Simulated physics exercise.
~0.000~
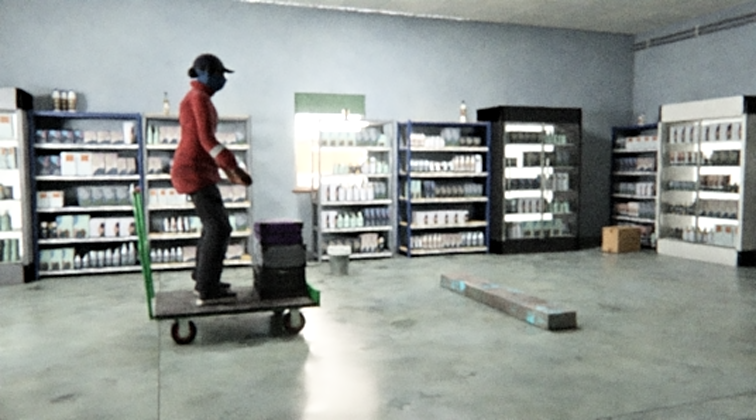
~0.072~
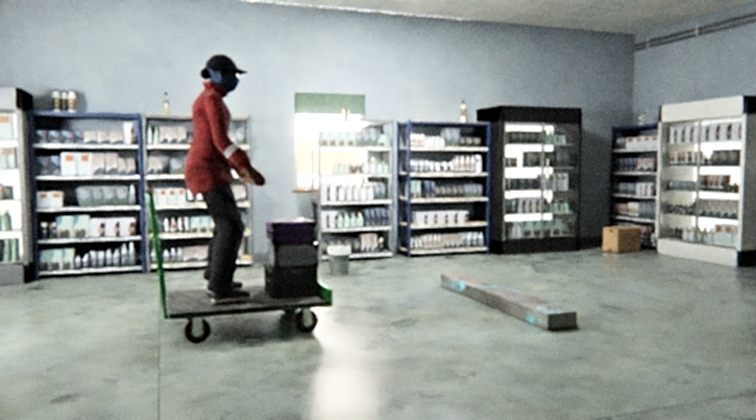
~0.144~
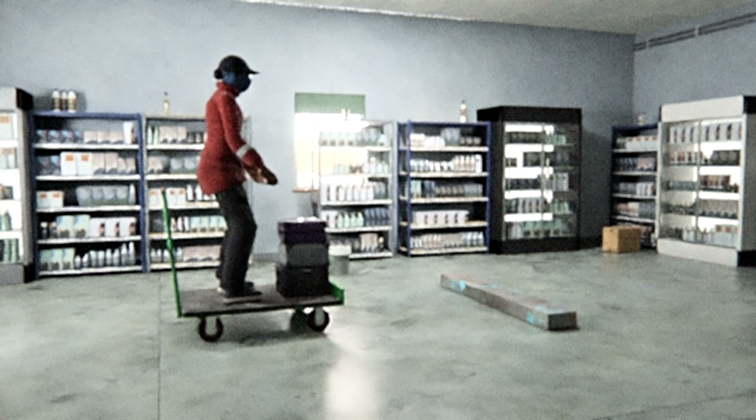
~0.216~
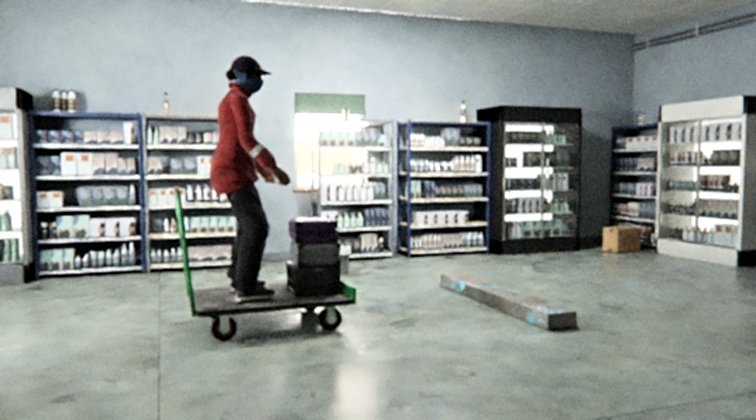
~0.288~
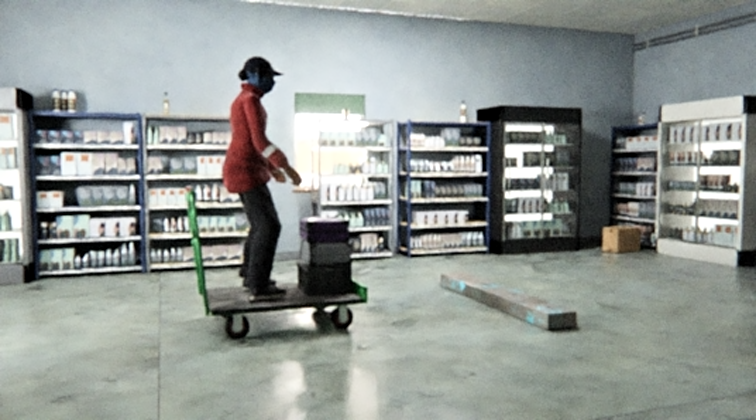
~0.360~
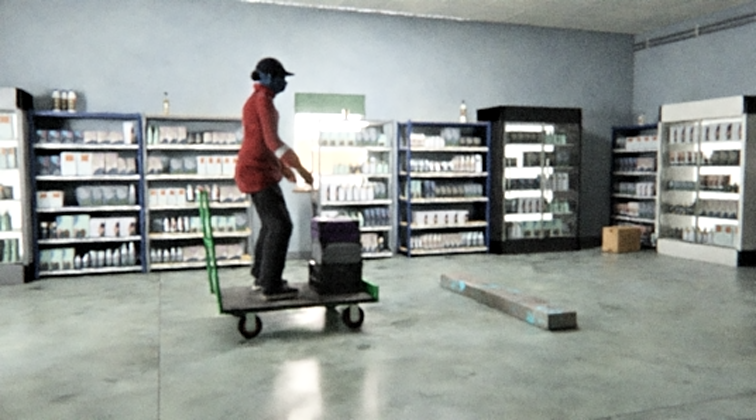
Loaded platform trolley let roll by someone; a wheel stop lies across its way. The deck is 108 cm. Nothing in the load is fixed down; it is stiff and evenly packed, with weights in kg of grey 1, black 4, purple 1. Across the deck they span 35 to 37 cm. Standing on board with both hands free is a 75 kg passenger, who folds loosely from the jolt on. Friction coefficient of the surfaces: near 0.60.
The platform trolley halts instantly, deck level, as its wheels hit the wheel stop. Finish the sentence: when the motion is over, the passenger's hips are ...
Over the deck.
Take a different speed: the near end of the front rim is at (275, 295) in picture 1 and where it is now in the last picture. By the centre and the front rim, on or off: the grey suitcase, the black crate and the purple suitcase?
In that case the grey item would go over, the black item would stay put and the purple item would go over.
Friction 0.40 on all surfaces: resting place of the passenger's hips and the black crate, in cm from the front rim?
Then the hips sit 60 cm back and black sits 30 cm back.
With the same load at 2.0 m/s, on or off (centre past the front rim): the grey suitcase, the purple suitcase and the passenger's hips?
Then grey would be no longer aboard, purple no longer aboard and the hips no longer aboard.
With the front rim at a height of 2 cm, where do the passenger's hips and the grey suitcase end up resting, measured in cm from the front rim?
Hips 80 behind, grey 40 past.
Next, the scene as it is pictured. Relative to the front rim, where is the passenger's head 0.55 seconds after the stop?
0 cm past it.
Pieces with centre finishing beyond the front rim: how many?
Total: 2.
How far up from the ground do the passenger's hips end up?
They end up some 55 cm off the ground.
The wheels strike at 1.34 s.
After 1.89 s the passenger's hips are 65 cm behind the rim, near (426, 234) in the last picture's view.
After 2.34 s the passenger's hips are 76 cm behind the rim, near (413, 247) in the last picture's view.
When all is still (3.7 s), past the rim, grey suitcase and purple suitcase; behind it, black crate and the passenger's hips.
